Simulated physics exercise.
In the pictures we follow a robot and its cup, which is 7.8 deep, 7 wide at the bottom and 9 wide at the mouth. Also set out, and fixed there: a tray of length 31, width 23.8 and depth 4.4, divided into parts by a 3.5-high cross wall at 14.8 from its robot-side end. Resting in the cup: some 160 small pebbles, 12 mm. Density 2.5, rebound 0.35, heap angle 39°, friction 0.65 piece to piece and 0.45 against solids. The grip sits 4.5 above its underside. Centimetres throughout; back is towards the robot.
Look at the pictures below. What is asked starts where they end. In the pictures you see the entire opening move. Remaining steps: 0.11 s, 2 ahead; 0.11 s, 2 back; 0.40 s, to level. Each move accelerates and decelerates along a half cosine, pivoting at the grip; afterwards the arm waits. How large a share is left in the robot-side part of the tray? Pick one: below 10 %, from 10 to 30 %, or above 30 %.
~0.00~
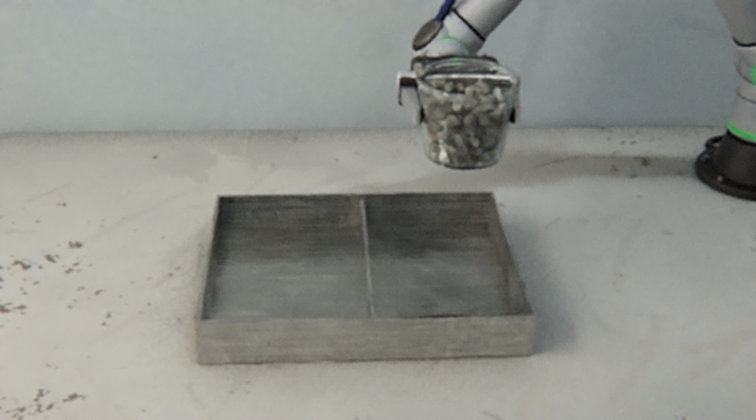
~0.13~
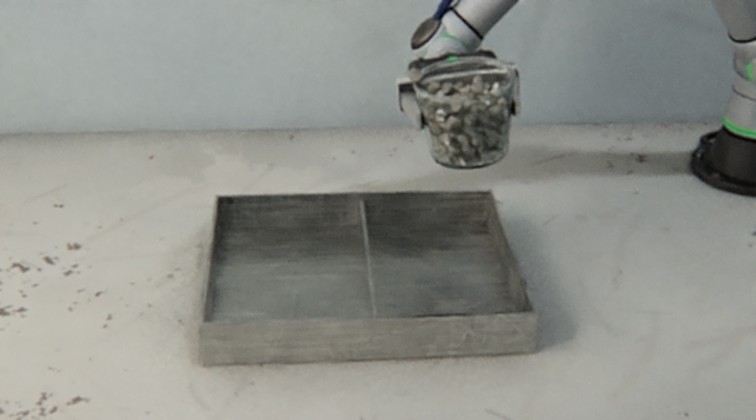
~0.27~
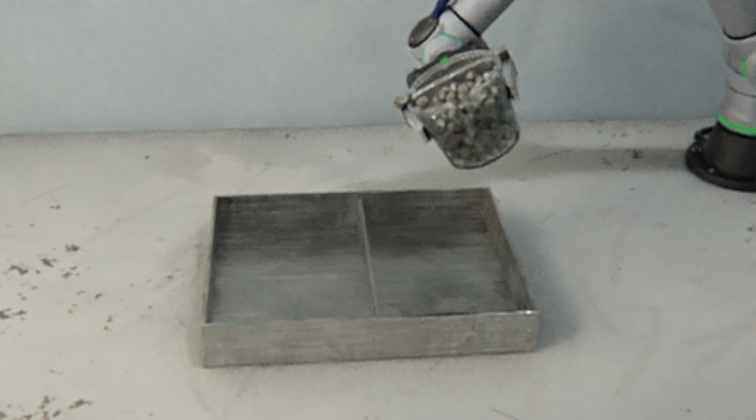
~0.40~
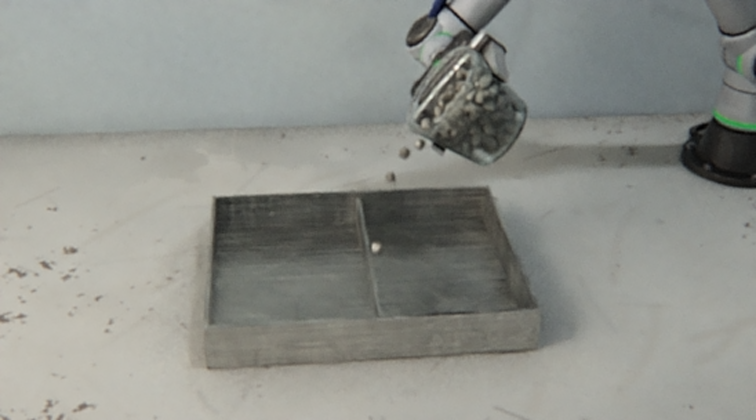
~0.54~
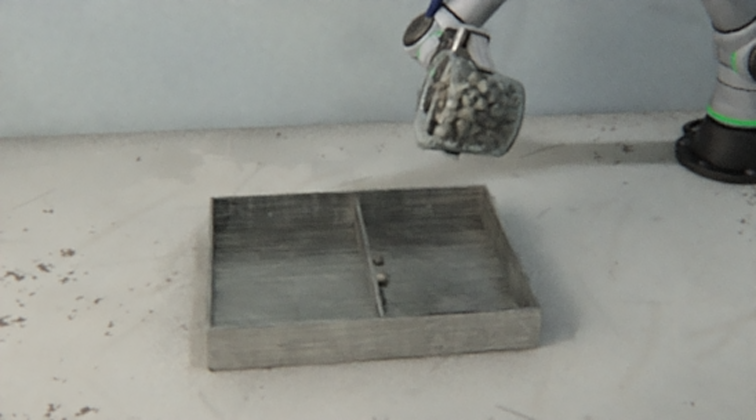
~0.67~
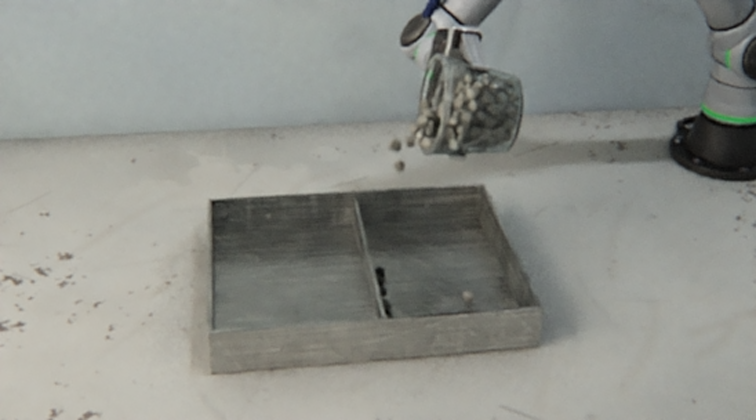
From 10 to 30 %.
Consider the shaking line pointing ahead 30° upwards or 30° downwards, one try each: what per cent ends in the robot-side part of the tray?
Near 15 and 10 percent respectively.
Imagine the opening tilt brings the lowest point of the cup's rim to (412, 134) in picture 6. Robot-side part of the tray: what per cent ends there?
About 5 percent.
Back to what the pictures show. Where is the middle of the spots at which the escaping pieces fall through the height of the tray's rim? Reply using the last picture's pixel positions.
They come down centred close to (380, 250).
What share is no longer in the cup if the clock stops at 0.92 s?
About 25 per cent.
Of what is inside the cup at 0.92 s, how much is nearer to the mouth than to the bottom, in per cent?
Mouth half: Close to 50 per cent.
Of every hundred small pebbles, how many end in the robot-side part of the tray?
The share is close to 20 per cent.
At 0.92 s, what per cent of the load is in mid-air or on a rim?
That comes to about 12 per cent, more or less.
After 0.92 s, tilted 79° forward, highest piece 21 above the table; 126 in the cup, 11 in the far-side part, 8 in the robot-side part, 19 in flight or on a rim.
After 1.17 s, tilted 18° forward, highest piece 22 above the table; 113 in the cup, 28 in the robot-side part, 22 in the far-side part, 1 in flight or on a rim.
After 1.49 s, level, highest piece 23 above the table; 113 in the cup, 29 in the robot-side part, 22 in the far-side part.
After 2.54 s, level, highest piece 23 above the table; 113 in the cup, 29 in the robot-side part, 22 in the far-side part.
At rest, 113 in the cup, 29 in the robot-side part, 22 in the far-side part. That is 18 % in the robot-side part of the tray.
